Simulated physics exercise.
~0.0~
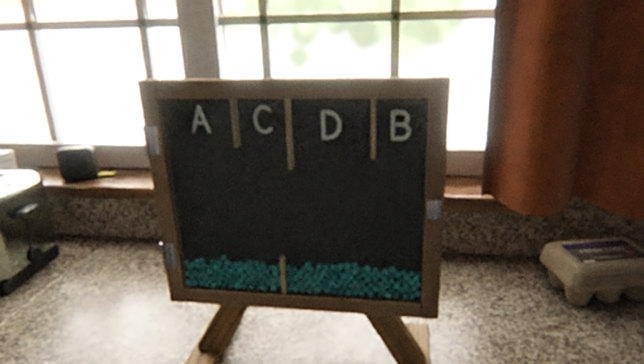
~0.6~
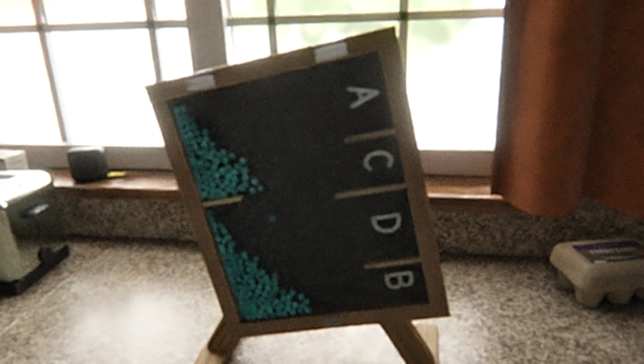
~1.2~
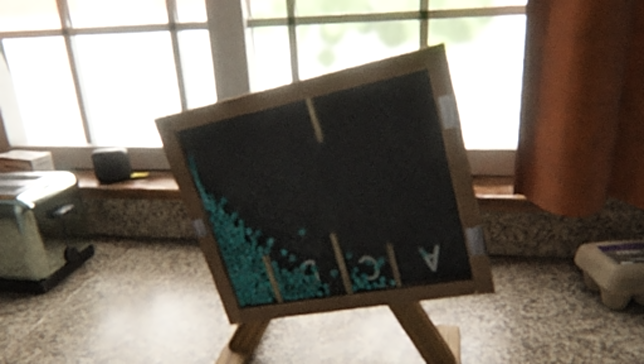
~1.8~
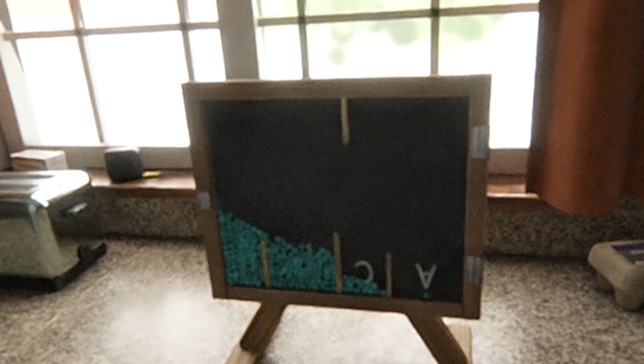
On a speckled kitchen counter by a window, a dark framed board of turquoise beads turns clockwise on a wooden stand until it is upside down, and the beads slide down the left side and settle mostly in the left pockets, with few near C.
